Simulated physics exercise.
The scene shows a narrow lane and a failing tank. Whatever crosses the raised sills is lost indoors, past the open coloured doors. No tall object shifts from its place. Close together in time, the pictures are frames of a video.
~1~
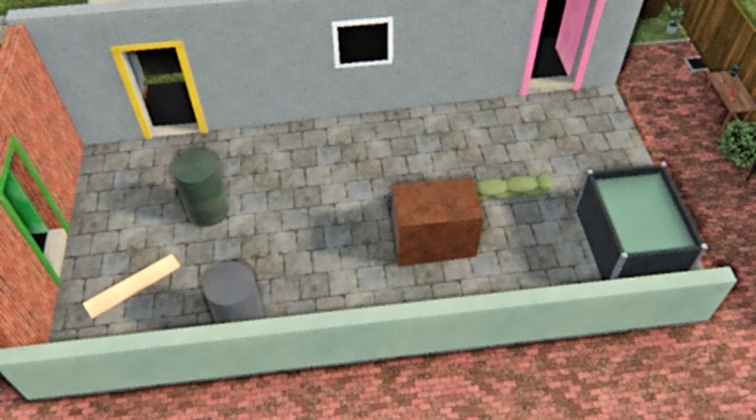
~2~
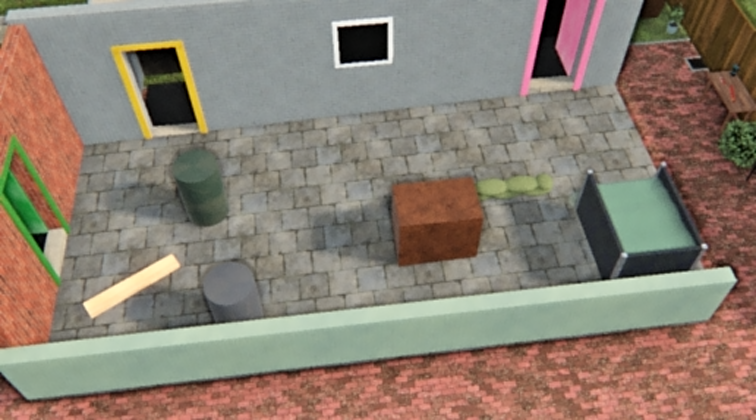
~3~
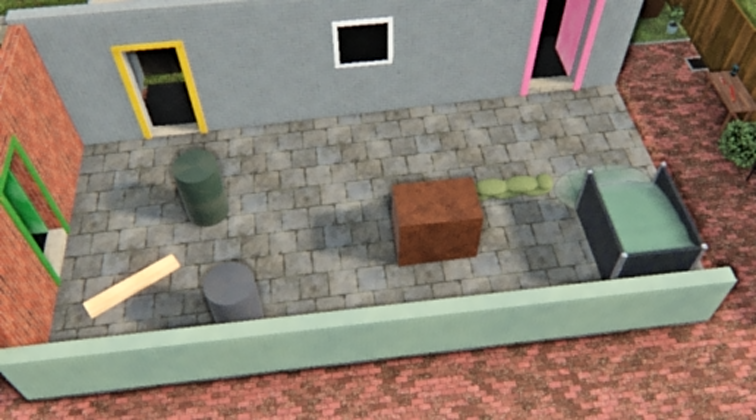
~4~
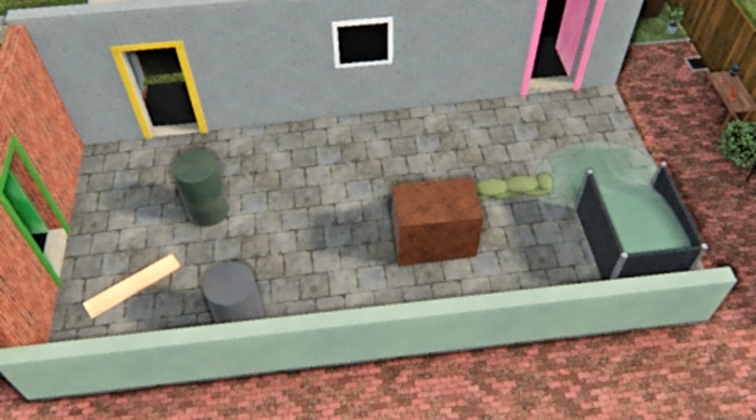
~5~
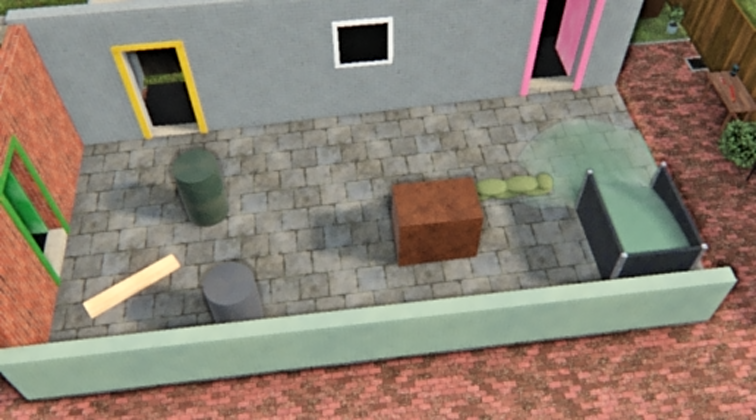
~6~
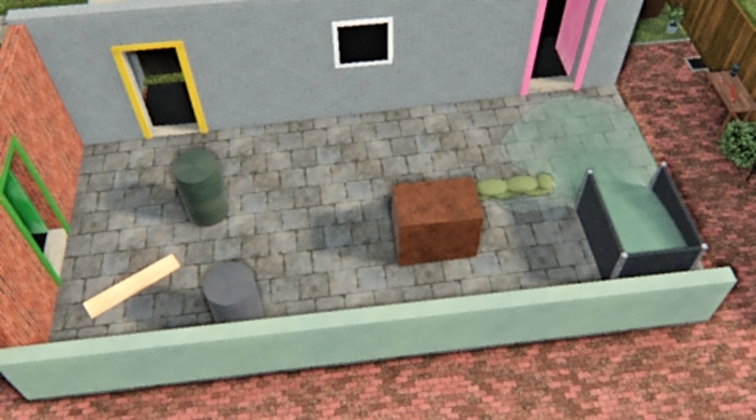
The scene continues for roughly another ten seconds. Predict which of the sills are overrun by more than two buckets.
As I see it, the yellow door does not top two buckets; the pink door tops two buckets; the green door does not top two buckets.
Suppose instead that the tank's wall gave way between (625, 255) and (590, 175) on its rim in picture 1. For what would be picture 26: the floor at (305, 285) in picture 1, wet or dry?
Answer: Soaked.
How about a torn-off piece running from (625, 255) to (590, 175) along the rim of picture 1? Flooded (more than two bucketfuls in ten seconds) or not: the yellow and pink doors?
Checking the doors, yellow surpasses the cutoff; pink, on the other hand, comes in lower.
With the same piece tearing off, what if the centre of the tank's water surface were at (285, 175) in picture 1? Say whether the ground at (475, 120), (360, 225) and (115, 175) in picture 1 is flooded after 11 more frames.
Result: Inundated; spared; inundated.
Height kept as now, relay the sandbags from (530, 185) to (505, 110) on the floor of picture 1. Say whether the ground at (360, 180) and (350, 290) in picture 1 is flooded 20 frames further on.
Submerged, spared.
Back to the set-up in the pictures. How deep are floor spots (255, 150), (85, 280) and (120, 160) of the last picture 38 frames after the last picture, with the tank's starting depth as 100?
Readings in sequence: 4, 0, 4 percent.
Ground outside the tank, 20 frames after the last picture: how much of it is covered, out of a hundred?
35 %, roughly.
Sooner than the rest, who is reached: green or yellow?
I'd say the yellow door.
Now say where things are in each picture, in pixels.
The first frame shows the open tank at (643, 212) is whole and still.
In the second frame, the front is at (572, 202), out from the gap on the open tank's far side.
In the third frame, water pours out on the open tank's far side and has run to (566, 178).
In the fourth frame, the front is at (566, 148), out from the gap on the open tank's far side.
In the fifth frame, water pours out on the open tank's far side and has run to (566, 123).
In the sixth frame, the front is at (551, 102), out from the gap on the open tank's far side.
A moment on, water covers 20 % of the floor; the yellow door not reached, the pink door over two buckets in, the green door not reached.
Next, water covers 20 % of the floor; the yellow door not reached, the pink door far over two buckets in, the green door not reached.
Then, water covers 35 % of the floor; the yellow door wet at the sill, nothing in, the pink door far over two buckets in, the green door not reached.
Later, water covers 55 % of the floor; the yellow door wet at the sill, nothing in, the pink door far over two buckets in, the green door wet at the sill, nothing in.
In the end, water covers 50 % of the floor; the yellow door wet at the sill, nothing in, the pink door far over two buckets in, the green door wet at the sill, nothing in.
